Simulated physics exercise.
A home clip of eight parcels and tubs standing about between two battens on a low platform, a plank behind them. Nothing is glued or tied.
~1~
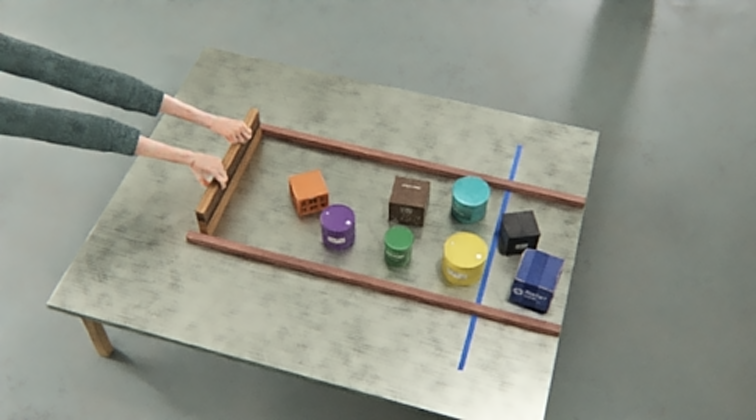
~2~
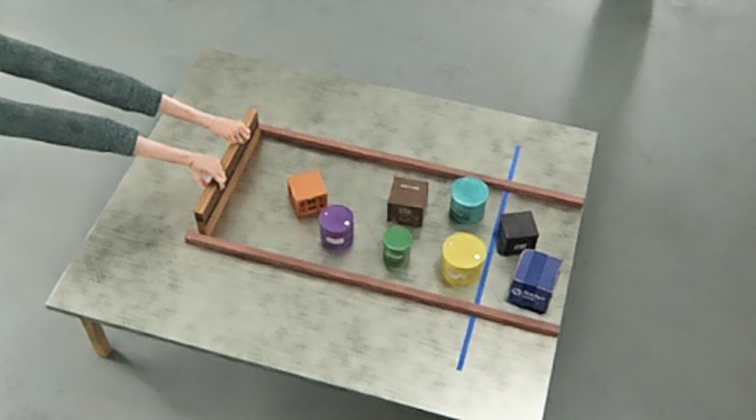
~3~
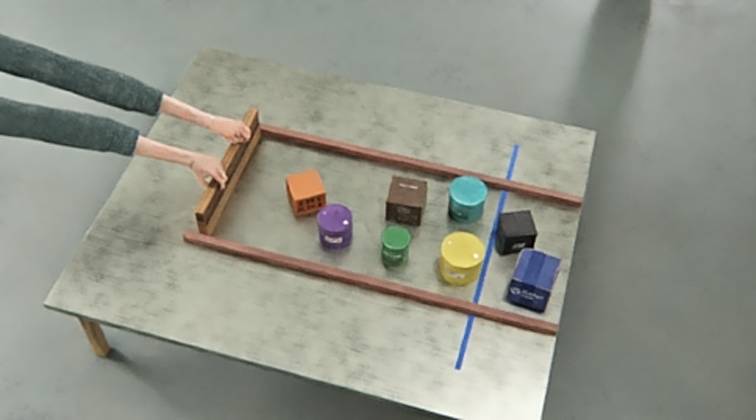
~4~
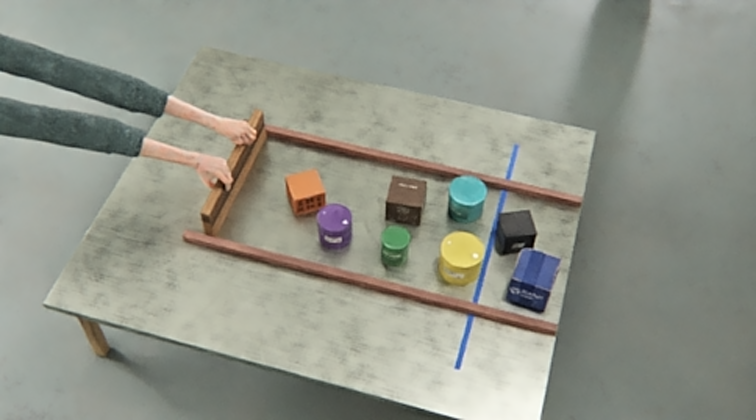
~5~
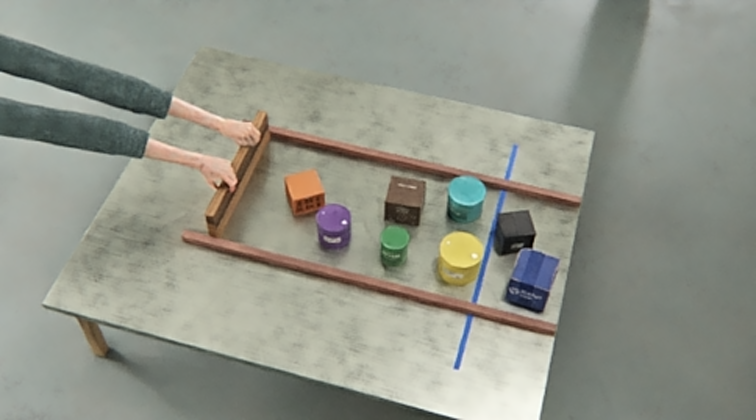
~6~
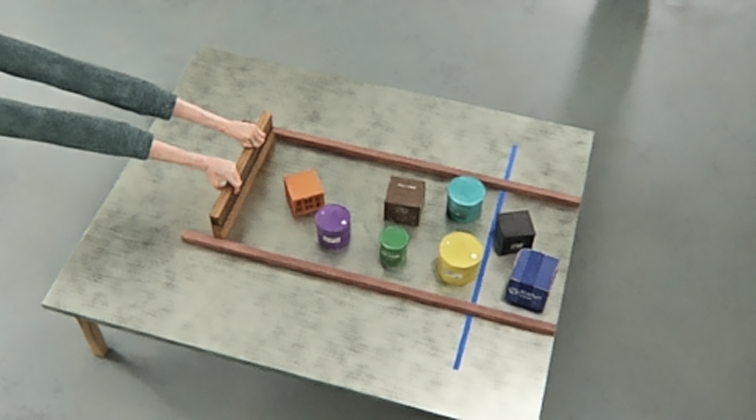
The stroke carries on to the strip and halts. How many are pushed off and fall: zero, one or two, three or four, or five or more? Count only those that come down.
Here the number that fall off is one or two.
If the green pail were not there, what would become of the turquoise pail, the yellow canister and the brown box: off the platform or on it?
The turquoise pail is kept; the yellow canister survives; the brown box does not fall.
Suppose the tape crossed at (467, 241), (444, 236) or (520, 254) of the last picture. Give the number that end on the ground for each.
Try by try, 0, 0 and 3.
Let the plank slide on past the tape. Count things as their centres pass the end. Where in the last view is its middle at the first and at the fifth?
Its middle is around (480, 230) and later (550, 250).
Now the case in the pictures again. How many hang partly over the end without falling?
Overhanging: 0.
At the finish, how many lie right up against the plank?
That makes 4.
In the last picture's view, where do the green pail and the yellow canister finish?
The green pail at (524, 299), the yellow canister at (539, 271).
A little later, none off yet; blue box at rest near (532, 279); black tote at rest near (514, 233); yellow canister at rest near (460, 259).
Next, none off yet; blue box at rest near (532, 279); black tote at rest near (514, 233); yellow canister shifted about its own width near (489, 260).
When it is over, the number that fall off is one or two; down, blue box.
